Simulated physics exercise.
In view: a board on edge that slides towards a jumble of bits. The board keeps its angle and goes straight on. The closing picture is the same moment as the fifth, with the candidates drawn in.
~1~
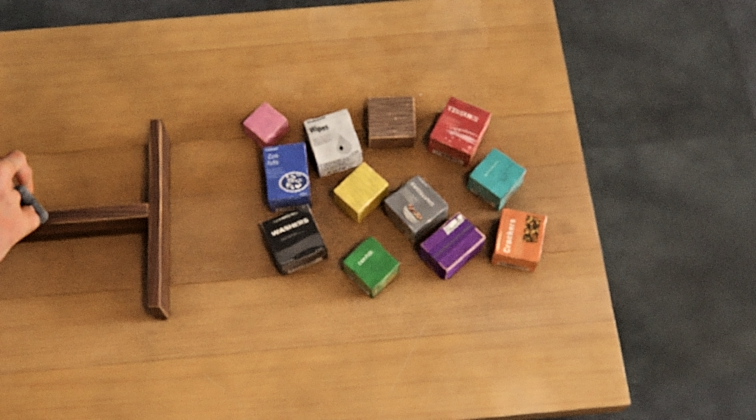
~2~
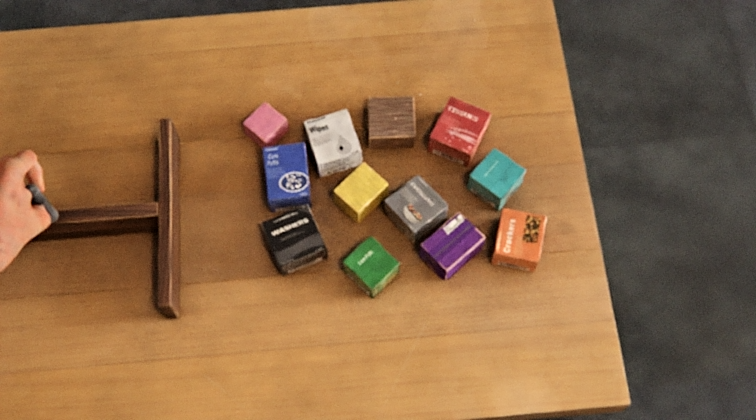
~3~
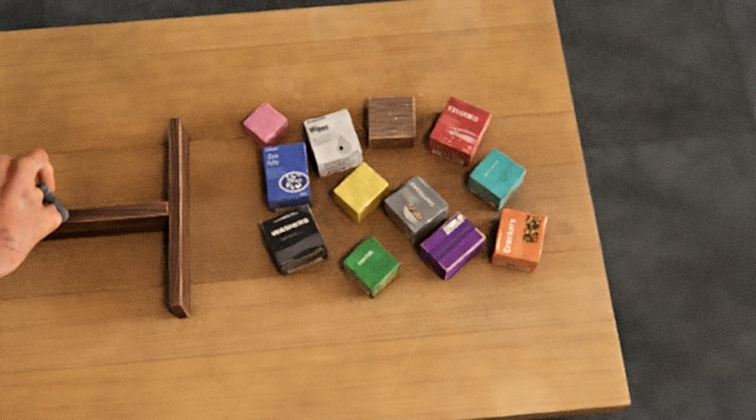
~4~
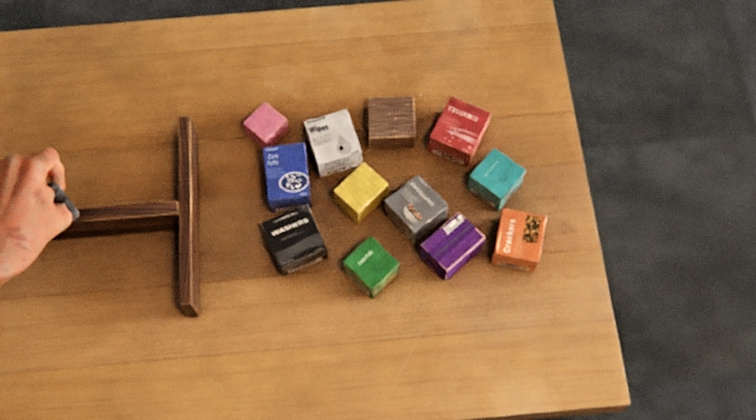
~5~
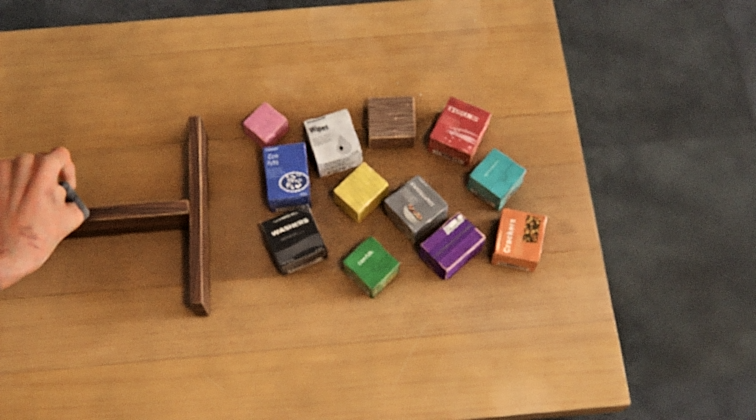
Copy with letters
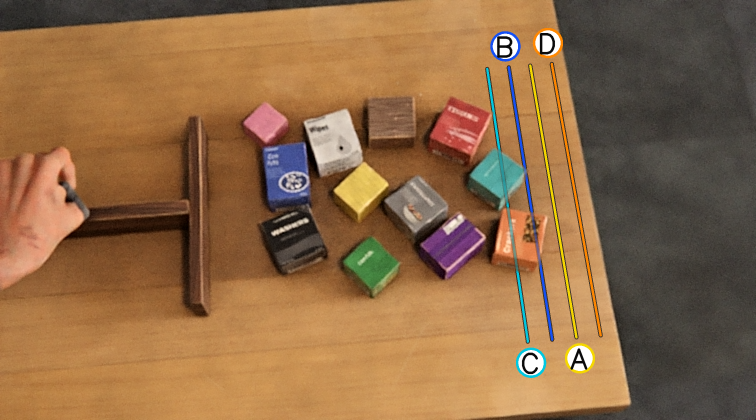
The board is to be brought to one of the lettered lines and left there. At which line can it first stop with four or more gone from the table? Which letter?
At B, and not before.
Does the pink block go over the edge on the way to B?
No.
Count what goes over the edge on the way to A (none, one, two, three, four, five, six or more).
Six or more.
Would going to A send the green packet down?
By then, no.
On the copy, A at (552, 193); B at (529, 195); C at (506, 197); D at (575, 191).
On B. First, board (317, 195); red box (466, 133); pink block (333, 109).
Then, board (438, 185); orange packet (573, 242); turquoise packet (560, 169).
Finally, board (529, 177); turquoise packet over the edge; orange packet over the edge; six fallen.
By contrast, A drops six, but is farther than needed; C drops only two; D drops ten, but is farther than needed.
